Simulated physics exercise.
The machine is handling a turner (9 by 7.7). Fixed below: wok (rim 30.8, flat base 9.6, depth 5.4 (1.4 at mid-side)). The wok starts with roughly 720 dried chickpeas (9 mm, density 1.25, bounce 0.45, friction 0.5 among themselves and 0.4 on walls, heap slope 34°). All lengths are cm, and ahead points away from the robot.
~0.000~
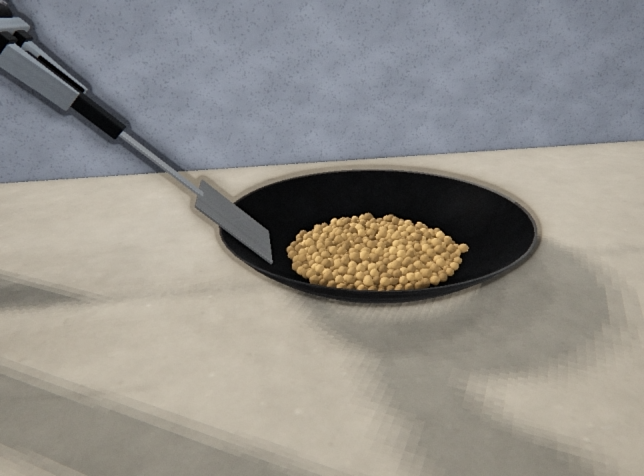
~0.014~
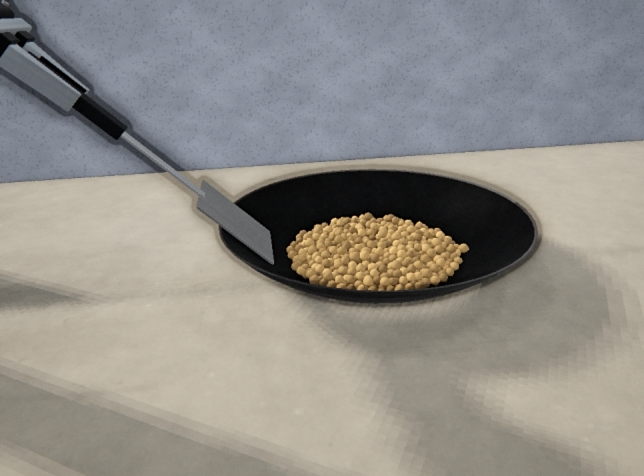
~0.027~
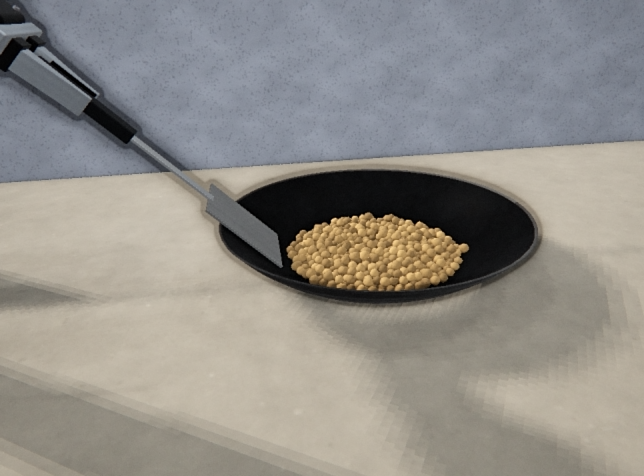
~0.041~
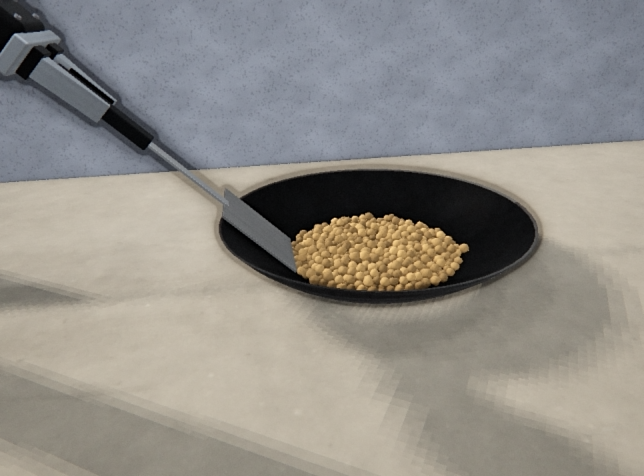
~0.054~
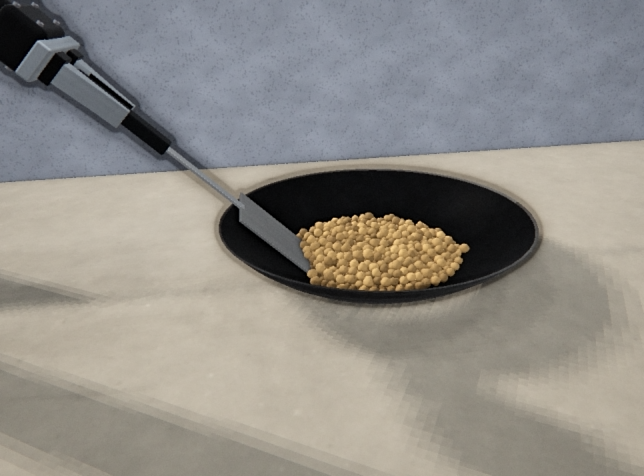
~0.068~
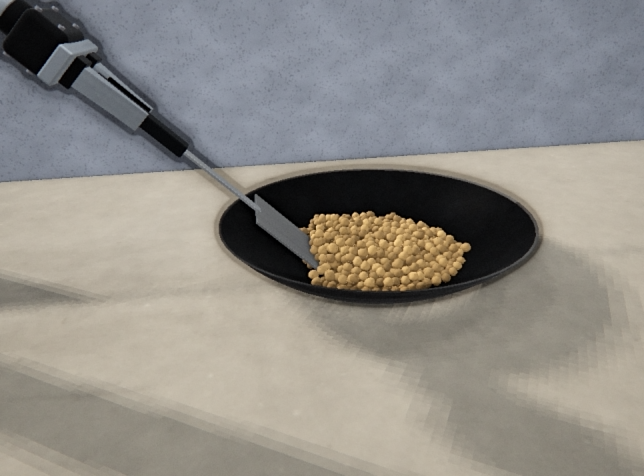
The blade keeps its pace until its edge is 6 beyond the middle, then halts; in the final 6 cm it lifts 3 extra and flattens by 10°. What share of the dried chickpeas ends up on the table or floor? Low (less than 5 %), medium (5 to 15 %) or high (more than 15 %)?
Answer: Medium; 5 to 15 % of the dried chickpeas finish on the table or floor.
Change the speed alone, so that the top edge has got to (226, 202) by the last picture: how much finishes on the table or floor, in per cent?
Some 0 per cent.
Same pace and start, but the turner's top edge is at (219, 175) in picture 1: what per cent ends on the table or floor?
Some 5 per cent.
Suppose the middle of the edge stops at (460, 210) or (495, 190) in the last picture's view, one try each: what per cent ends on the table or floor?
About 25 and 35 per cent.
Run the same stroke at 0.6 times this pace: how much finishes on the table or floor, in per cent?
About 0 per cent.
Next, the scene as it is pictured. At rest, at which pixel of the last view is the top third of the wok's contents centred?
Near (463, 230).
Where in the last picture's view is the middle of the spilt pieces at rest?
At about (621, 231).
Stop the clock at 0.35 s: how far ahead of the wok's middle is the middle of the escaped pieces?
Roughly 20 cm.
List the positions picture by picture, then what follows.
In the first frame, turner top edge at (198, 192), sloping 45°; upper third of the load around (371, 245), from x 290 to 465, top at y 215; 715 in the wok.
In the second frame, turner top edge at (200, 193), sloping 45°; upper third of the load around (371, 244), from x 290 to 465, top at y 215.
In the third frame, turner top edge at (209, 196), sloping 45°; upper third of the load around (371, 244), from x 290 to 465, top at y 215.
In the fourth frame, turner top edge at (224, 202), sloping 45°; upper third of the load around (371, 244), from x 295 to 465, top at y 215.
In the fifth frame, turner top edge at (240, 206), sloping 45°; upper third of the load around (369, 243), from x 295 to 465, top at y 215.
In the sixth frame, turner top edge at (256, 208), sloping 45°; upper third of the load around (371, 240), from x 300 to 465, top at y 215; 715 in the wok.
By 0.10 s, sloping 45°, highest piece 5 above the table; 715 in the wok.
By 0.13 s, sloping 42°, highest piece 6 above the table; 715 in the wok.
By 0.35 s, sloping 35°, highest piece 8 above the table; 665 in the wok, 25 on the table or floor, 25 on the blade or in flight.
By 1.40 s, sloping 35°, highest piece 5 above the table; 662 in the wok, 53 on the table or floor.
Final count, 662 in the wok, 53 on the table or floor. That is 7 % on the table or floor.
